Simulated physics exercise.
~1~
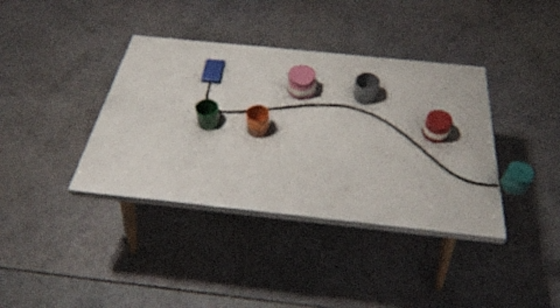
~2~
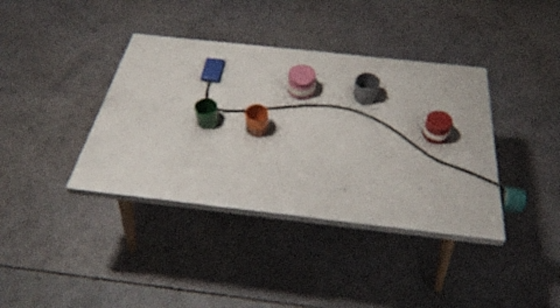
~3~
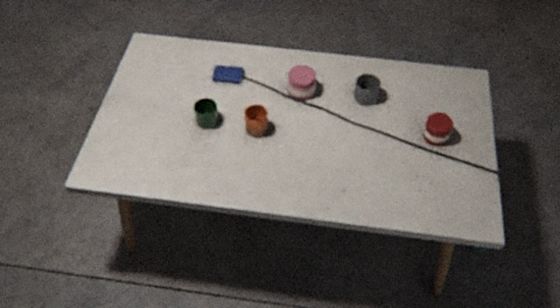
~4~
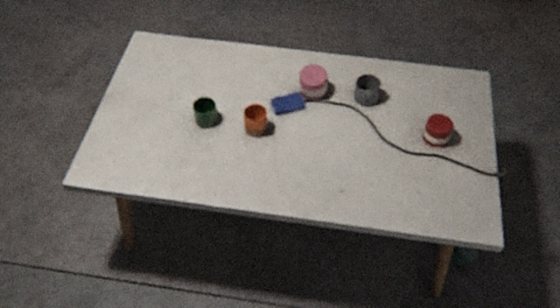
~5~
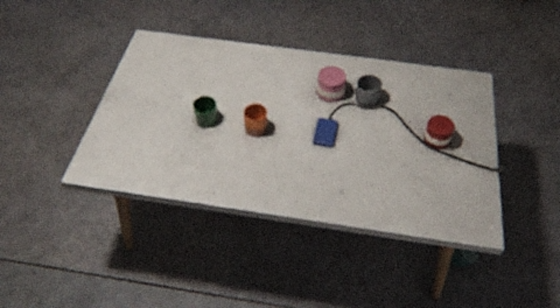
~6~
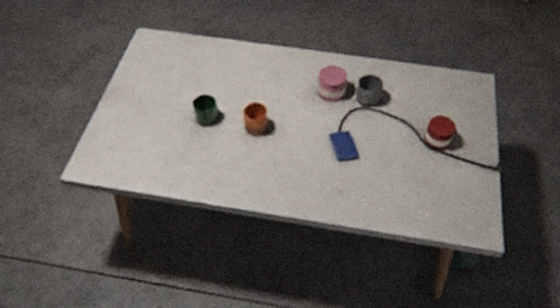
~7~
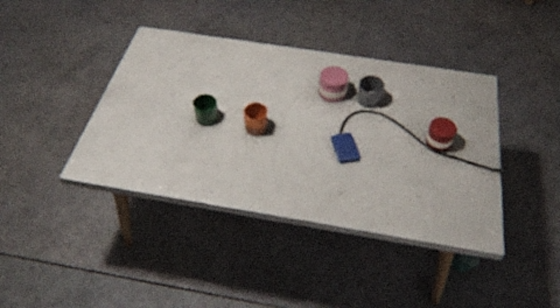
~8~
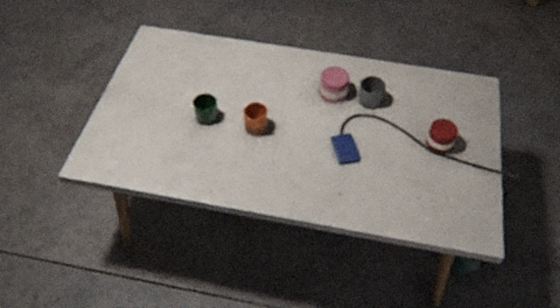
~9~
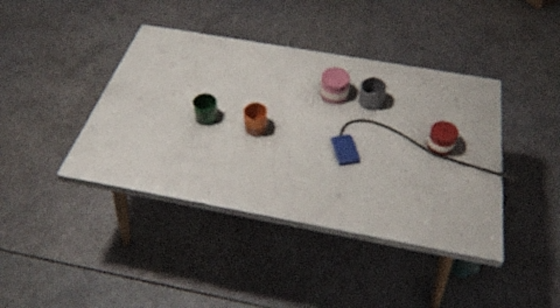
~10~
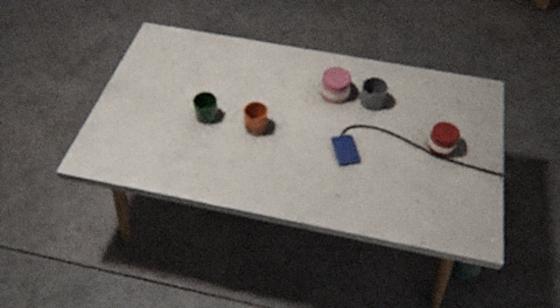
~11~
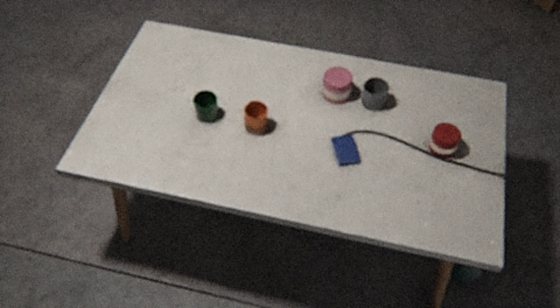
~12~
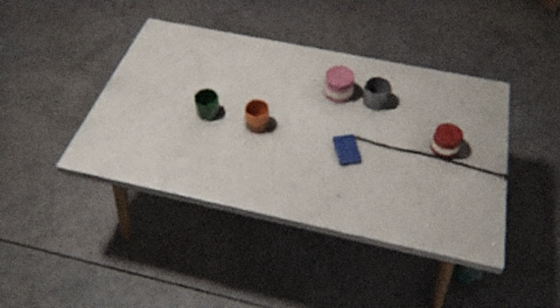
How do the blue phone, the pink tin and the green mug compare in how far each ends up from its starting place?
The blue phone ends up far from where it began, while the pink tin slides a smaller distance to the right. The green mug hardly moves at all.
